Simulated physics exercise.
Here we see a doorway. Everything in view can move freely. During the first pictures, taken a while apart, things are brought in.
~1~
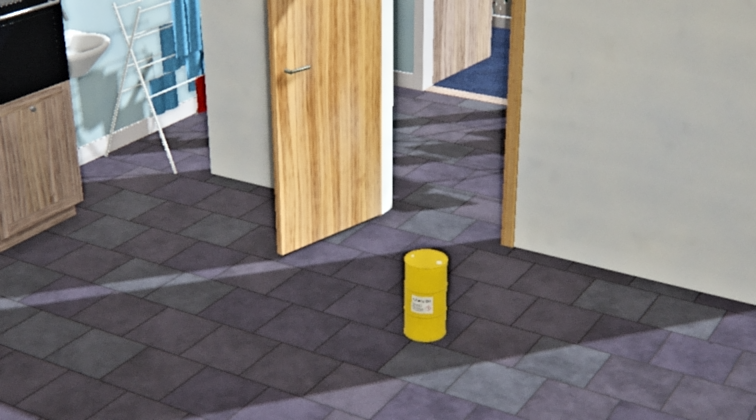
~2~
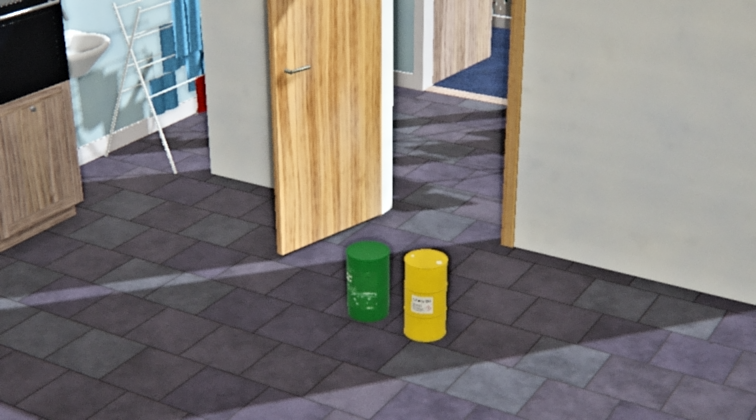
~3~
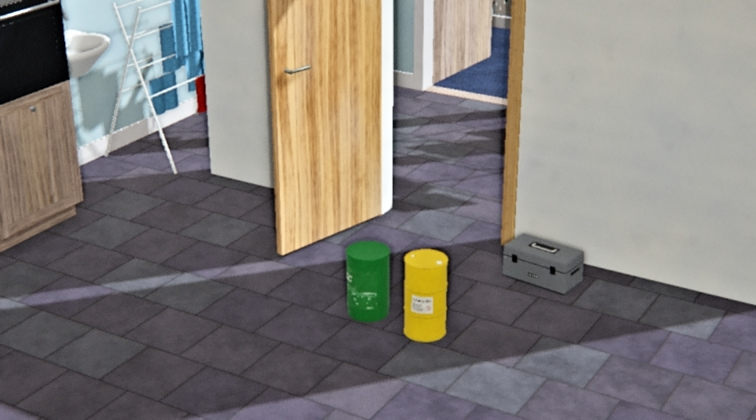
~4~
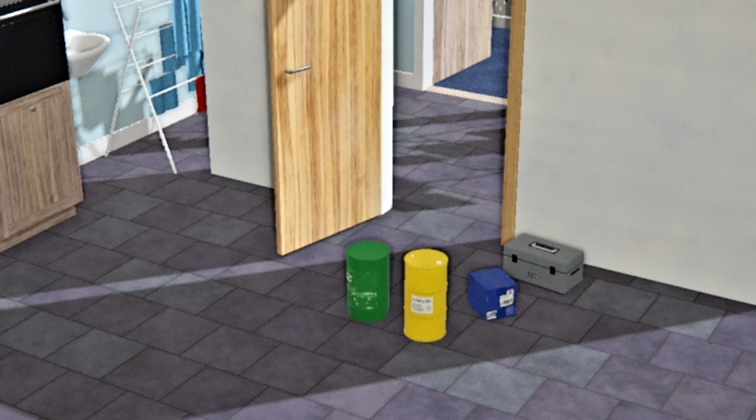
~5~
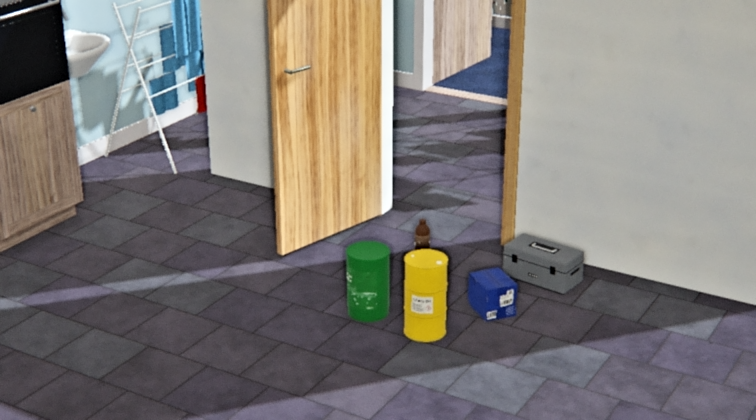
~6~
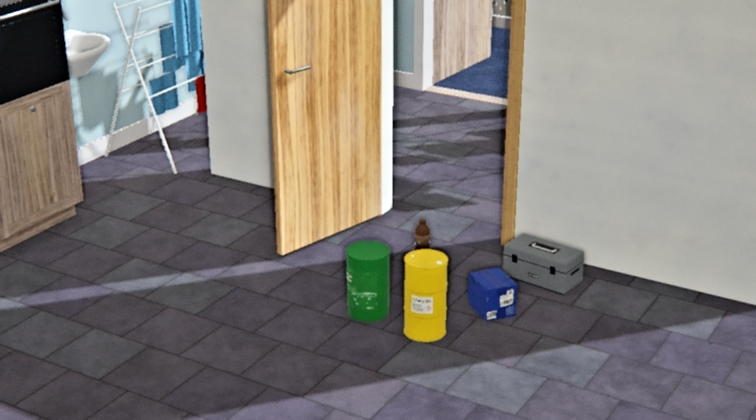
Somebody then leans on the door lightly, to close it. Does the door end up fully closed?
Yes, well, the door makes it all the way in the end.
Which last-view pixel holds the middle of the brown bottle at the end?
At about (491, 211).
Then, 0.90 s after the last picture, open by 53°.
Then, 1.40 s after the last picture, open by 12°; brown bottle slid well along near (470, 226).
Then, 1.70 s after the last picture, open by 0°; brown bottle tipped 46° from how it was near (496, 213).
At rest, open by 0°; tipped over on the floor, brown bottle; the other 4 in place. Seen from the same camera at the end, brown bottle near (491, 211).
